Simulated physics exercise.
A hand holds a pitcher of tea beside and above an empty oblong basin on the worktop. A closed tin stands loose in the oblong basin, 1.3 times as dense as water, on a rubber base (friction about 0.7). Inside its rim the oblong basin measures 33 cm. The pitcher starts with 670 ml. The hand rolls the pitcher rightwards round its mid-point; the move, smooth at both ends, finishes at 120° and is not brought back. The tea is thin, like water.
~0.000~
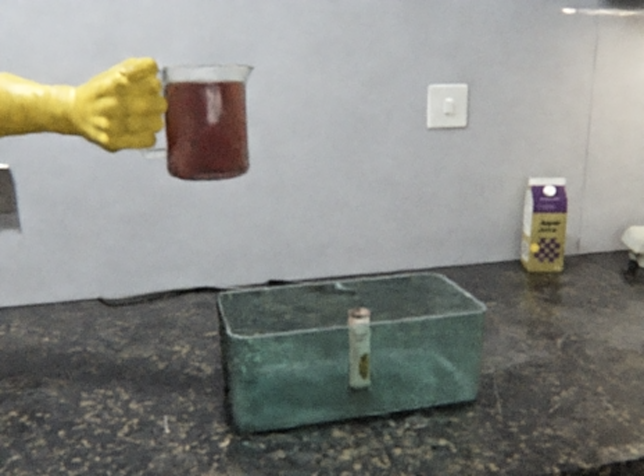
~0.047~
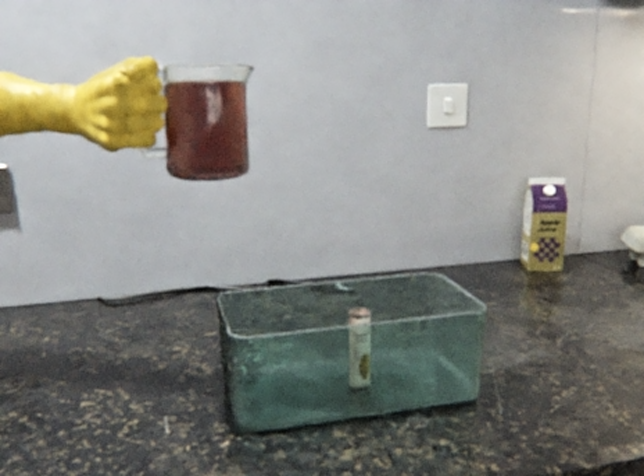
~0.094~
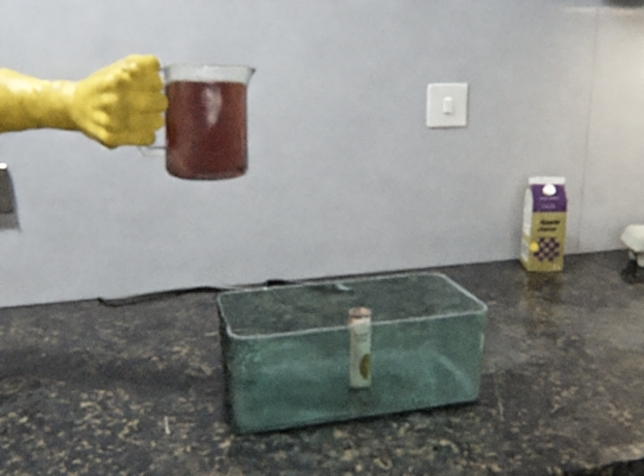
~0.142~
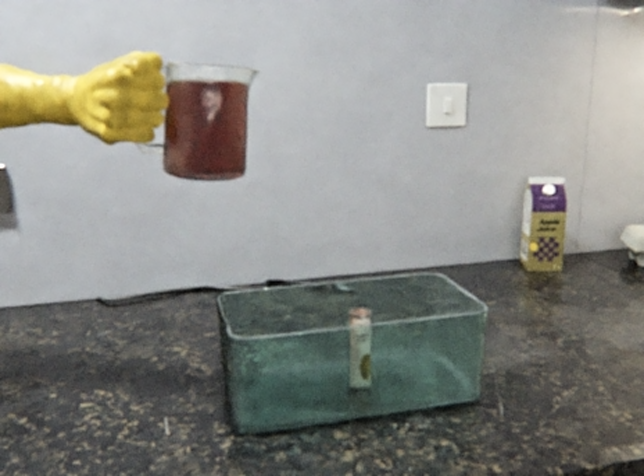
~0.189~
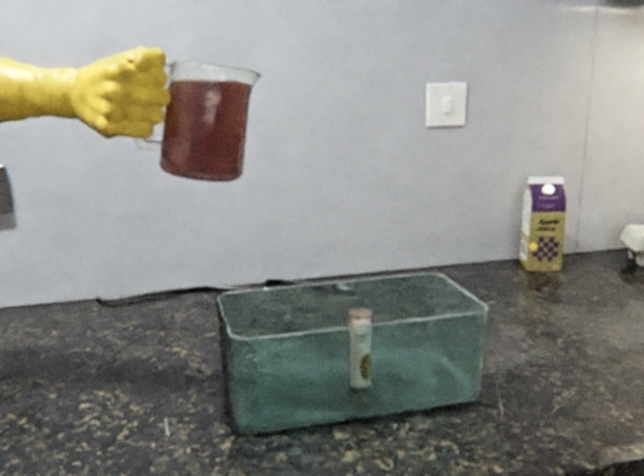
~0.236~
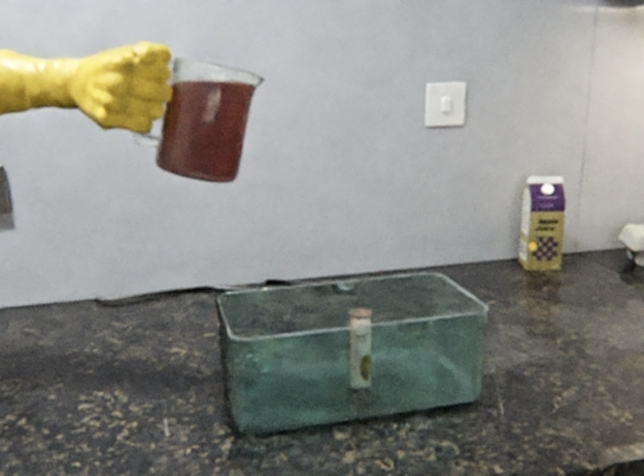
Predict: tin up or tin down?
The tin goes over.
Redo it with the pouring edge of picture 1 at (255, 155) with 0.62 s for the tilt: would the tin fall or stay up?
Then it remains upright.
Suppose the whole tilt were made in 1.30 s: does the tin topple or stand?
Then it goes over.
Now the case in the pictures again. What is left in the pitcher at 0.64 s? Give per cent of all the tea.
Some 80 per cent.
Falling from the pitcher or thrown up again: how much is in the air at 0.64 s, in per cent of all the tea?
Some 18 per cent.
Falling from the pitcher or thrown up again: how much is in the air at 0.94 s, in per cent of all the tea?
Near 36 in a hundred.
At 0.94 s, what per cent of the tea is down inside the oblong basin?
Near 44 in a hundred.
By 0.64 s the tilt is 77° and 80 per cent is still to pour; the tin stands where it began.
By 0.94 s the tilt is 115° and 20 per cent is still to pour; the tin leans 26°.
By 1.24 s the tilt is 120° and 0 per cent is still to pour; the tin lies on its side.
By 1.58 s the tilt is 120° and 0 per cent is still to pour; the tin lies on its side.
At rest the tin lies on its side.
